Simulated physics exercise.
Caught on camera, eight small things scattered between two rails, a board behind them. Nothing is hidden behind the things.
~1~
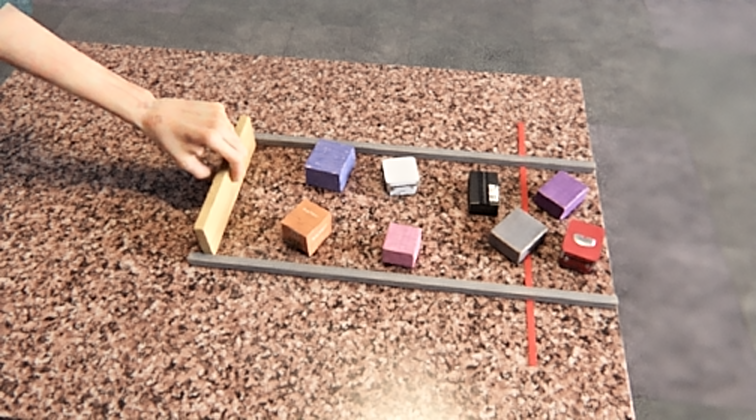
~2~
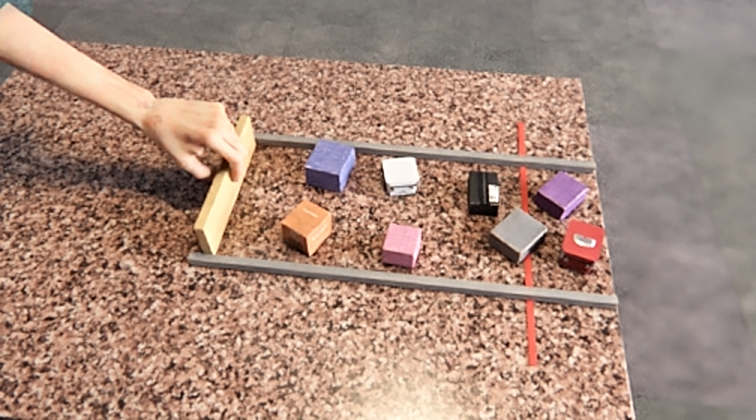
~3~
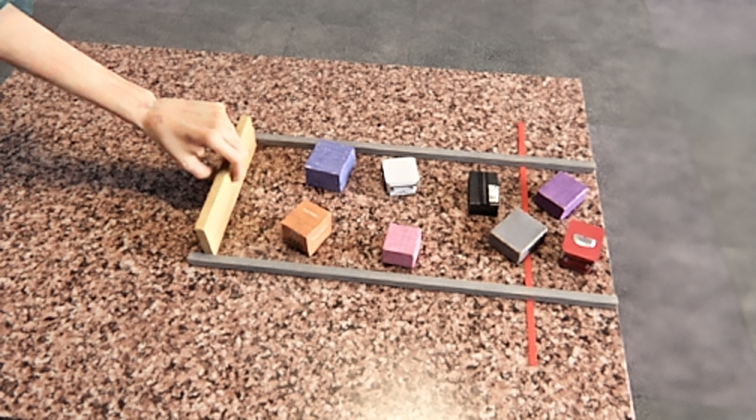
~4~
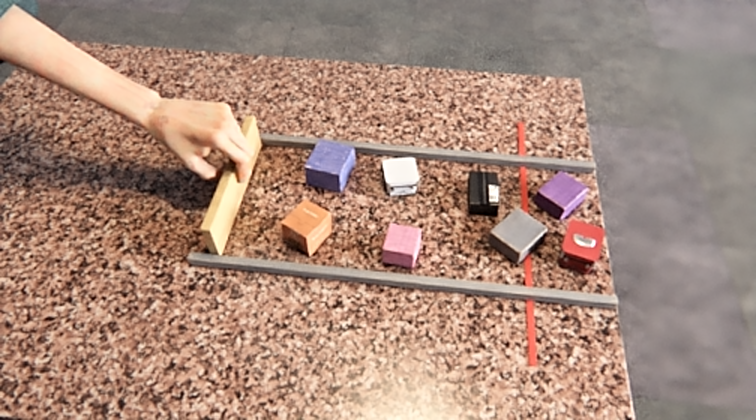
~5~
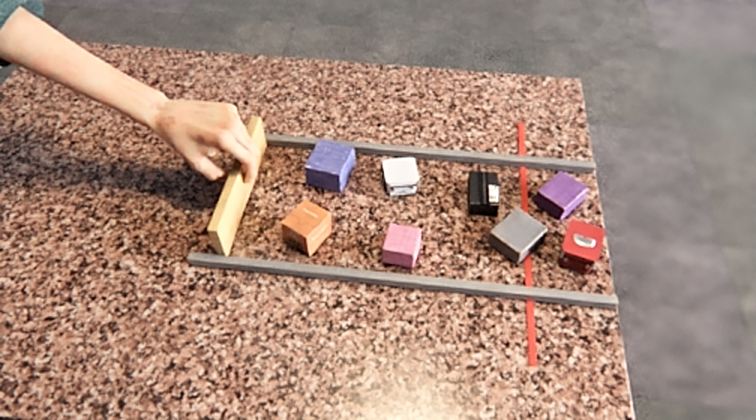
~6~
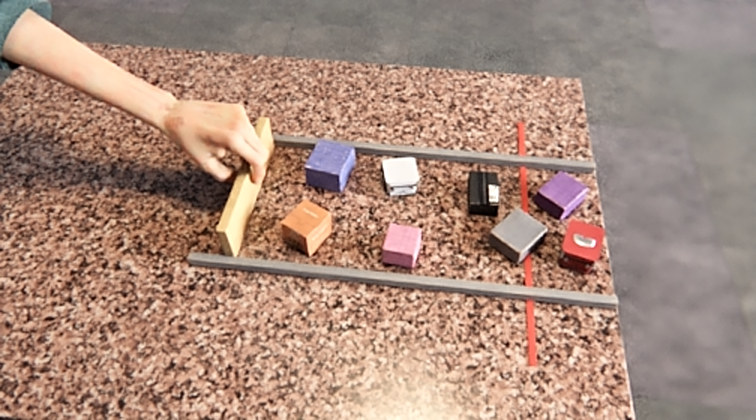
A hand slides an upright wooden board slightly right between two grey rails, while eight small blocks and boxes sit still.
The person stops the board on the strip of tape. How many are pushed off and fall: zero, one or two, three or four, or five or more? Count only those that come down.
The number that fall off is three or four.
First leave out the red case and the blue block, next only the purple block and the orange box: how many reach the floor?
The counts: 1 and 1.
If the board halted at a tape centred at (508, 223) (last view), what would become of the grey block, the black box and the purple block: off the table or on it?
The grey block survives, the black box survives, the purple block is lost.
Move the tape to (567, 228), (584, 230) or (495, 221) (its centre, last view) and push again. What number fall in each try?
The counts: 6, 6 and 1.
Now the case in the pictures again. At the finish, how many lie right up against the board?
It touches 2.
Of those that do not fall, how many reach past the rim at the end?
The number is 1.
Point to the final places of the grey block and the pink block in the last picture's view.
About (588, 233), and the other about (583, 273).
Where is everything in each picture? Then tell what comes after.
In the first frame, red case (581, 247); purple block (561, 195); grey block (517, 235); board (228, 182); tape (526, 224).
In the second frame, purple block (561, 195); blue block (330, 166).
In the third frame, grey block (517, 235); black box (483, 193).
In the fourth frame, red case (581, 247); orange box (308, 227).
In the fifth frame, purple block (561, 195); board (240, 183).
In the sixth frame, red case (581, 247); purple block (561, 195); grey block (517, 235); board (248, 184); tape (526, 224).
Soon after, none off yet; red case at rest near (581, 247); purple block at rest near (561, 195); grey block at rest near (517, 235).
In the end, the number that fall off is three or four; gone, black box, purple block and red case.
